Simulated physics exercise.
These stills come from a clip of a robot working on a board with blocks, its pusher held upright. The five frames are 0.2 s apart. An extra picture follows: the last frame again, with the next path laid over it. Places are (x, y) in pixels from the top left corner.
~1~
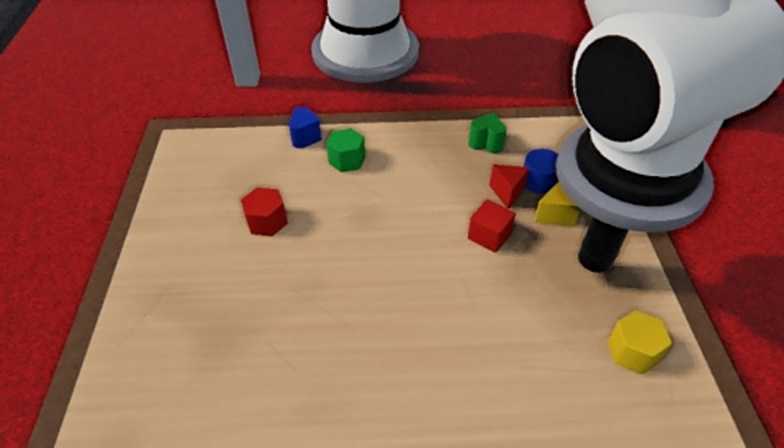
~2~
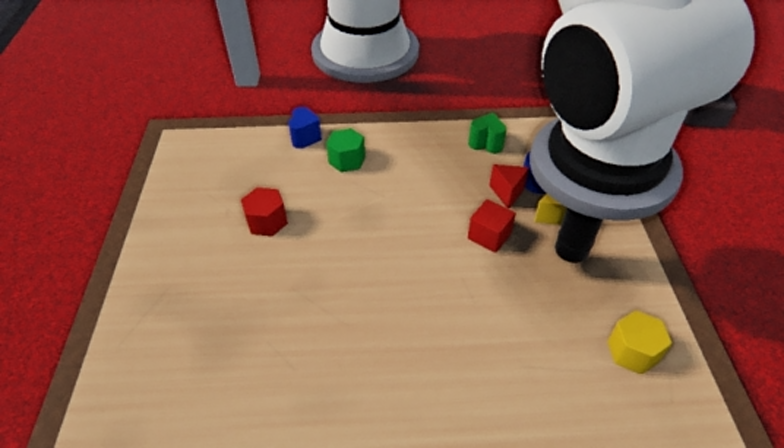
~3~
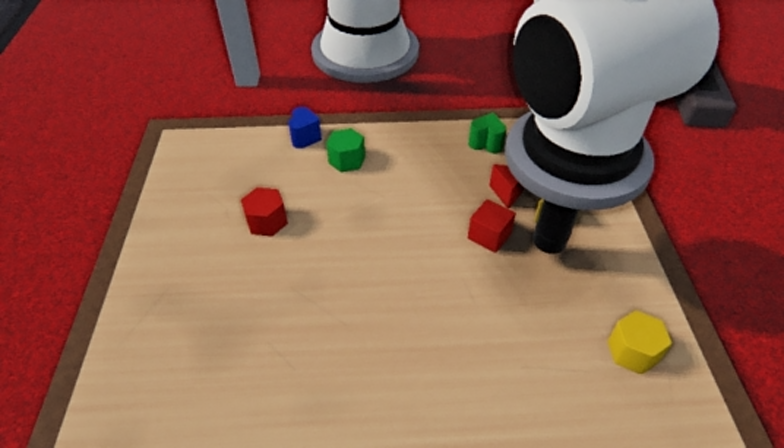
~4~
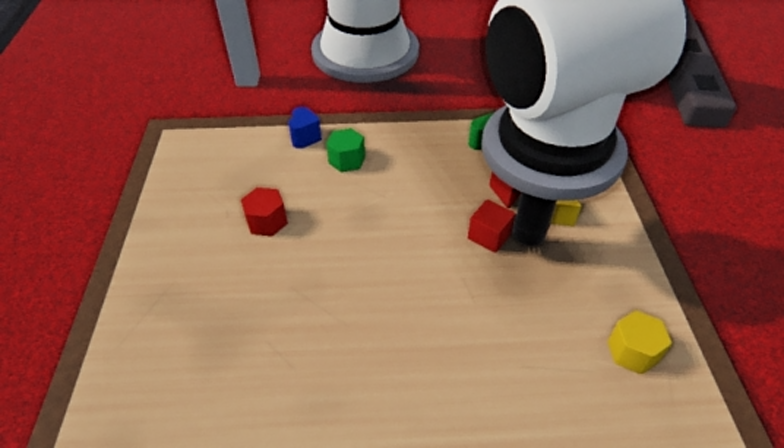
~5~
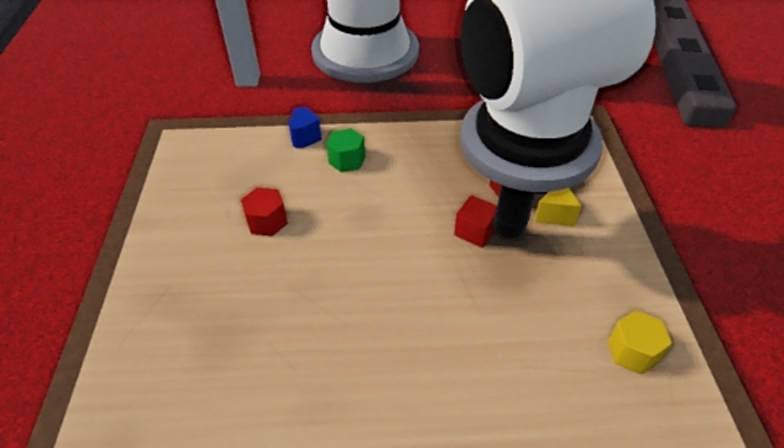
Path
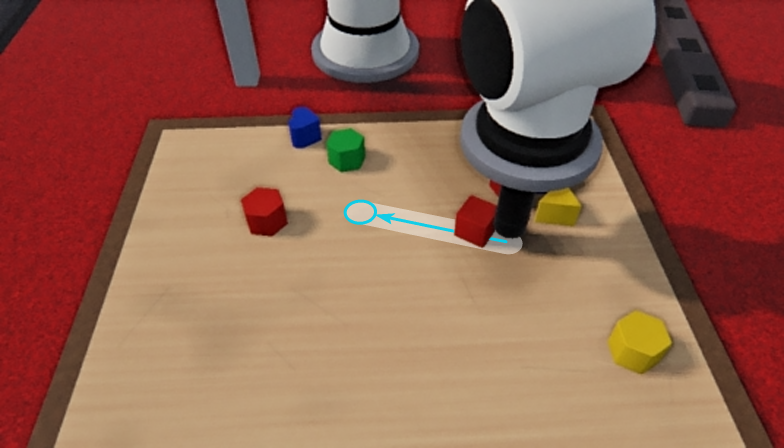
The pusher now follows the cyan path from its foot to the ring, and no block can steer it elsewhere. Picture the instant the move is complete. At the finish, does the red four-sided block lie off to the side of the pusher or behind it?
I'd say no.
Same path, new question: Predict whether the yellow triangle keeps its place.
The block stays on its spot.
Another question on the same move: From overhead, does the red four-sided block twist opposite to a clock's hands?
No - that is not the case.
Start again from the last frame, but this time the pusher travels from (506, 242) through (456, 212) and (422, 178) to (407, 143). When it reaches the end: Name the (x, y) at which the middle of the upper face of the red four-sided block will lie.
The centre of its top will be at (411, 186).
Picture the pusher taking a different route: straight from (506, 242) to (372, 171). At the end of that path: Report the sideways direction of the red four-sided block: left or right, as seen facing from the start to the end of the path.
Left.
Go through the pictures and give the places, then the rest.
In the first picture, pusher tip at (595, 261); block tops, red four-sided block at (493, 215); yellow triangle at (561, 195).
In the second picture, pusher at (571, 251); blocks unchanged.
In the third picture, pusher at (549, 243); blocks unchanged.
In the fourth picture, pusher at (529, 235); blocks unchanged.
In the fifth picture, pusher at (510, 227); red four-sided block at (479, 210); yellow triangle at (561, 195).
Path on the board, from (506, 242) to (360, 212).
On the path given first. One third of the way, pusher at (457, 217); red four-sided block at (428, 198).
Two thirds of the way, pusher at (408, 207); red four-sided block at (381, 186), turned 20° clockwise.
At the end, pusher at (359, 197); red four-sided block at (342, 172), turned 40° clockwise; yellow triangle in place.
